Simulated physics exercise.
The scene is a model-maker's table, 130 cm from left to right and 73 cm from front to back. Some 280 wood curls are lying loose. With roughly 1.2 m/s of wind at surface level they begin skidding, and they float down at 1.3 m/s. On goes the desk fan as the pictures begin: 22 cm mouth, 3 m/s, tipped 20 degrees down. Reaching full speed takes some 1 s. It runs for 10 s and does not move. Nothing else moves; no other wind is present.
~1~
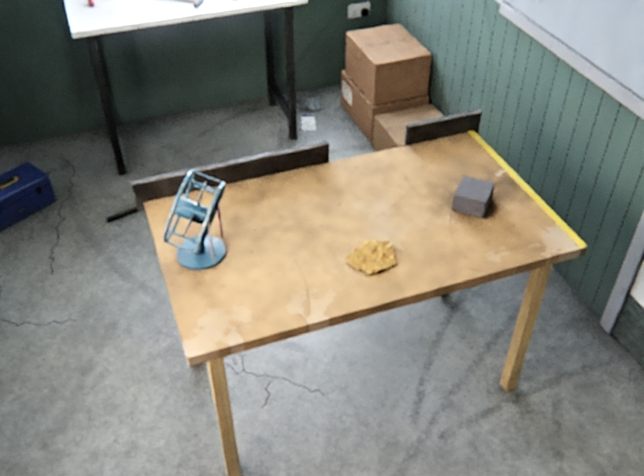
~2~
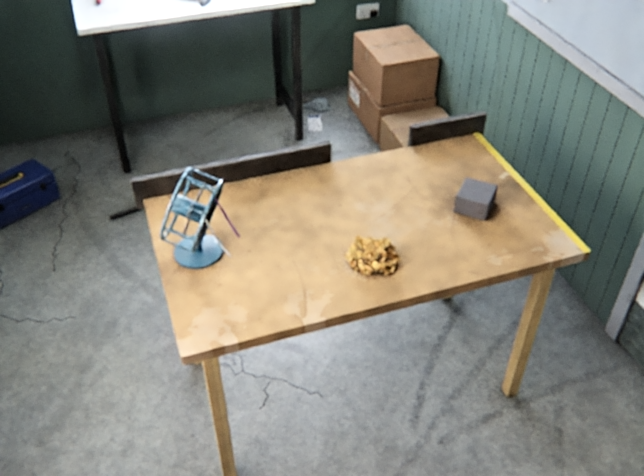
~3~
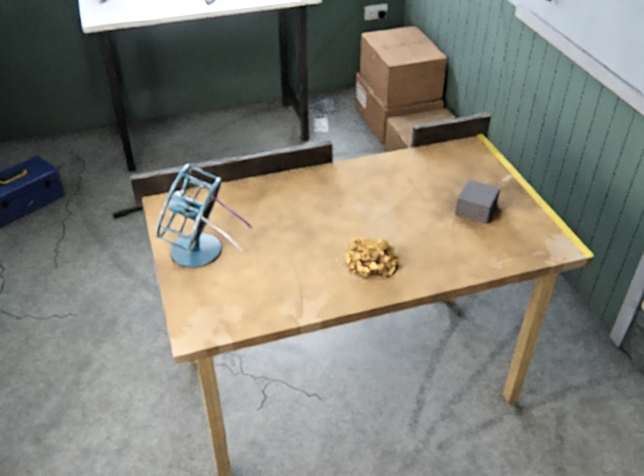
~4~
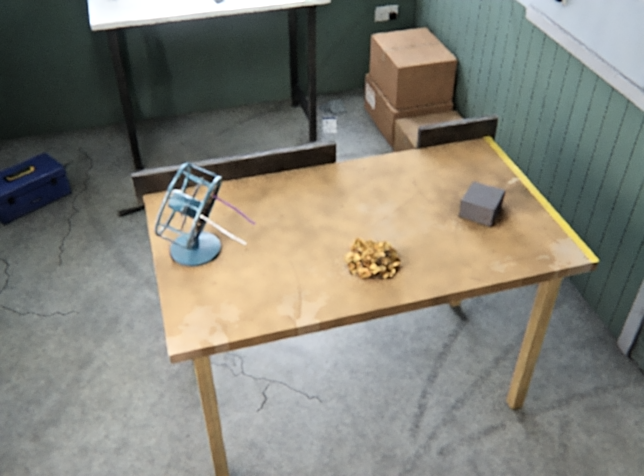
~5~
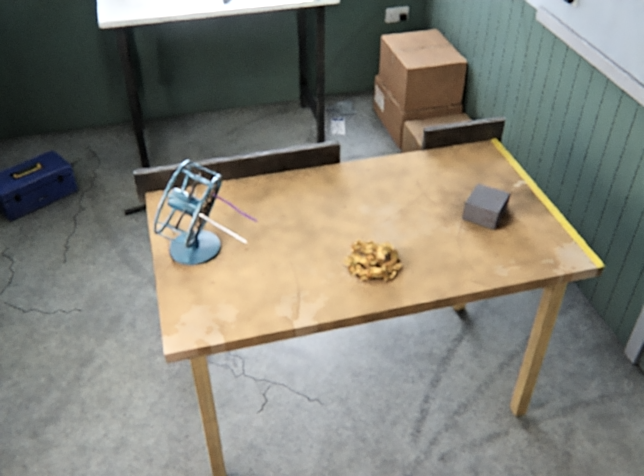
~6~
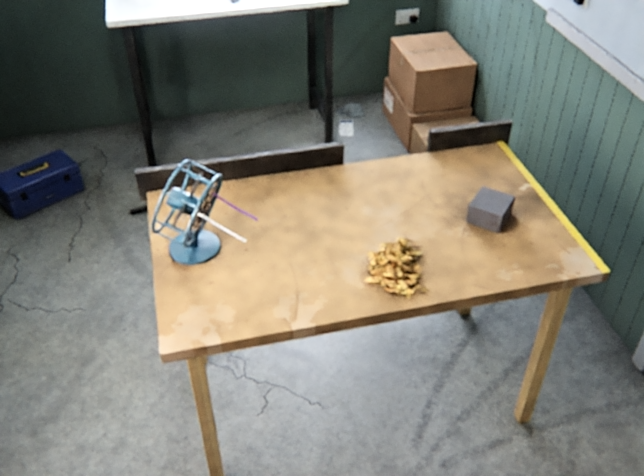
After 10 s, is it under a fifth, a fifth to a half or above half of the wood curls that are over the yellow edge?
Share over the yellow edge, noted: One fifth up to one half.
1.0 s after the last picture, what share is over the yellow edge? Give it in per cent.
I'd say near 30 per cent by then.
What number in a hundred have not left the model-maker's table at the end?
Near 0 %.
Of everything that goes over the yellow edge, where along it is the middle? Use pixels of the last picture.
At roughly pixel (589, 245).
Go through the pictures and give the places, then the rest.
In the first frame, the middle of the wood curls is near (373, 257), none has stirred yet and the mouth of the desk fan is at (195, 212).
In the second frame, the middle of the wood curls is near (372, 251), about 1 % have left their places and the yellow edge is centred on (529, 186).
In the third frame, the middle of the wood curls is near (370, 255), about 5 % have left their places and the top of a block is at (479, 193).
In the fourth frame, the middle of the wood curls is near (371, 257) and about 5 % have left their places.
In the fifth frame, the middle of the wood curls is near (372, 258) and about 5 % have left their places.
In the sixth frame, the middle of the wood curls is near (397, 264), the farthest in sight from the desk fan is at (425, 290) and about 80 % have left their places.
Then, 1.0 s after the last picture, 31 % are over the yellow edge; 97 % have settled or left.
Then, 2.2 s after the last picture, 33 % are over the yellow edge; 100 % have settled or left.
Then, 4.6 s after the last picture, 33 % are over the yellow edge; 100 % have settled or left.
Then, 9.1 s after the last picture, at the end, 33 % are over the yellow edge.
